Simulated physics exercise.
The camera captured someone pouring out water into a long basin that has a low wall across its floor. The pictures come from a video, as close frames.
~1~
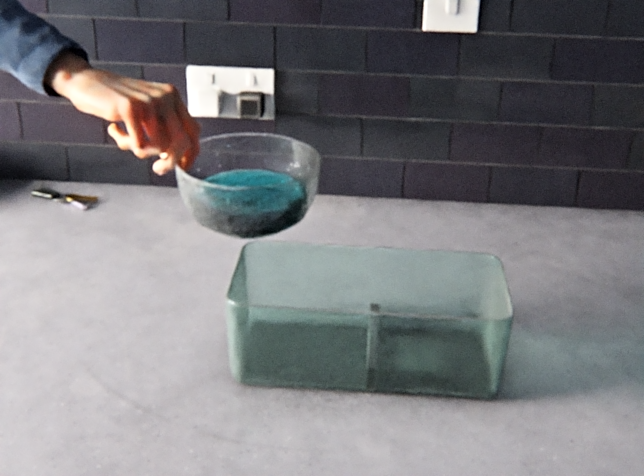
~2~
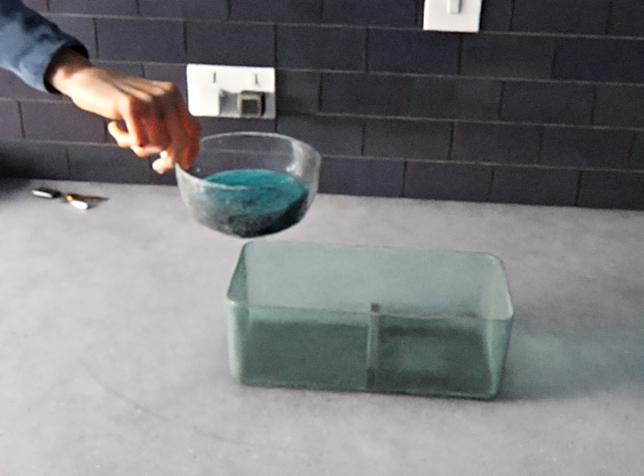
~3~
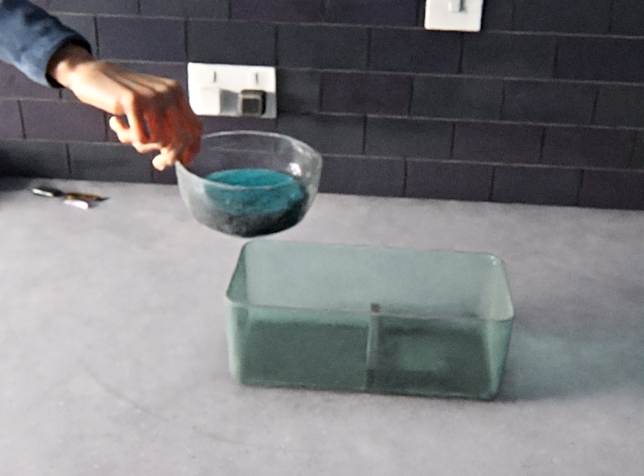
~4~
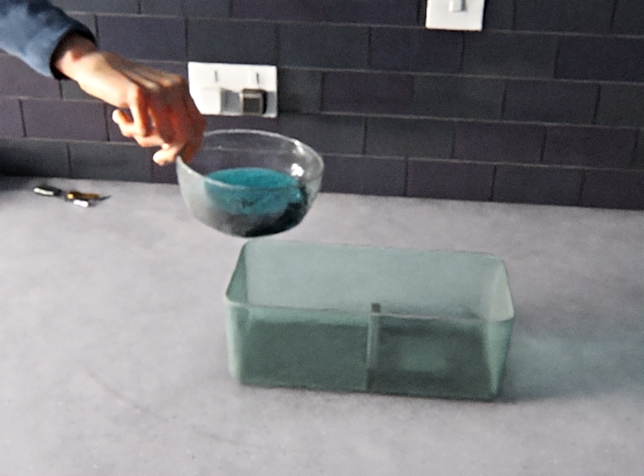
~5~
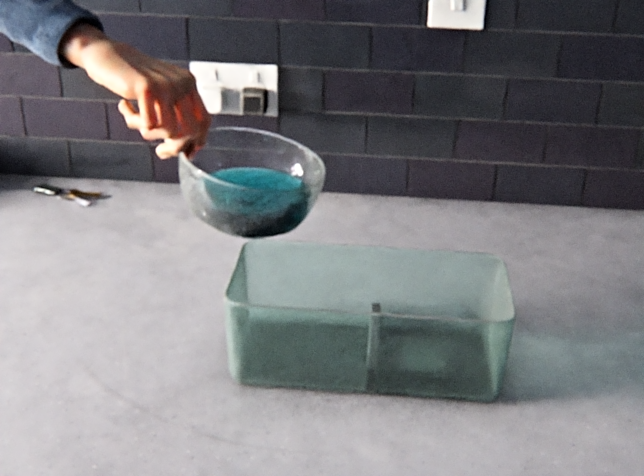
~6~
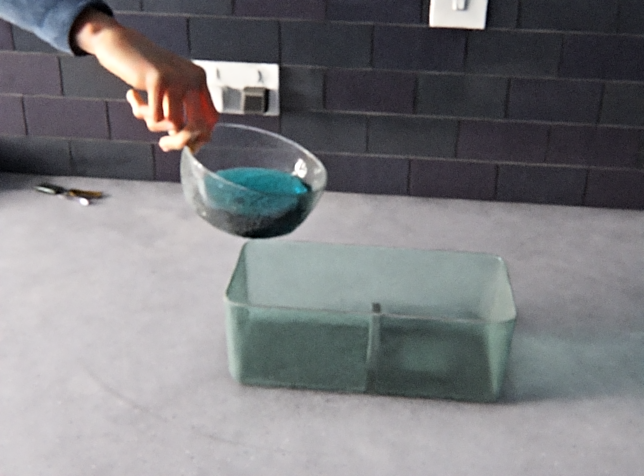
To begin with, a hand holds a clear bowl of blue-green water nearly level above the left part of a long, greenish basin with a low wall across its floor. The hand then gradually tilts the bowl a little to the right, while the basin stays still on the grey counter.
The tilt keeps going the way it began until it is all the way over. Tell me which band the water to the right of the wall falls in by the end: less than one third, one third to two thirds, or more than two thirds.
Most likely the right of the wall will hold too little for one third.
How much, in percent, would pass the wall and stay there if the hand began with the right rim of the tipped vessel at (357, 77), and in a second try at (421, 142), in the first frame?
First about 75, then 90 per cent.
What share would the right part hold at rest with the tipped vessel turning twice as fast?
I'd say roughly 15 in every hundred ends up there.
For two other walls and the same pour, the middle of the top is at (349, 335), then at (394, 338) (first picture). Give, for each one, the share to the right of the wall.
The first placement gives around 40 percent, the second 10 percent.
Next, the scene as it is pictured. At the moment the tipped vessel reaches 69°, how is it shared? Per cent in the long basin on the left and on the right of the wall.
About 15 per cent left, 0 per cent right.
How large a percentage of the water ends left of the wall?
Near 95 in a hundred.
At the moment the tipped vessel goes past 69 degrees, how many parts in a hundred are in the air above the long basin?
It's about 25 per cent.
A moment on, the tilt is 69° and 63 per cent is still to pour, 13 is left of the wall and 0 right of it.
Next, the tilt is 100° and 6 per cent is still to pour, 86 is left of the wall and 1 right of it.
Then the tilt is 105° and 0 per cent is still to pour, 96 is left of the wall and 4 right of it.
Later the tilt is 105° and 0 per cent is still to pour, 95 is left of the wall and 4 right of it.
Finally, 95 per cent lies left of the wall, 4 right of it and 0 outside.
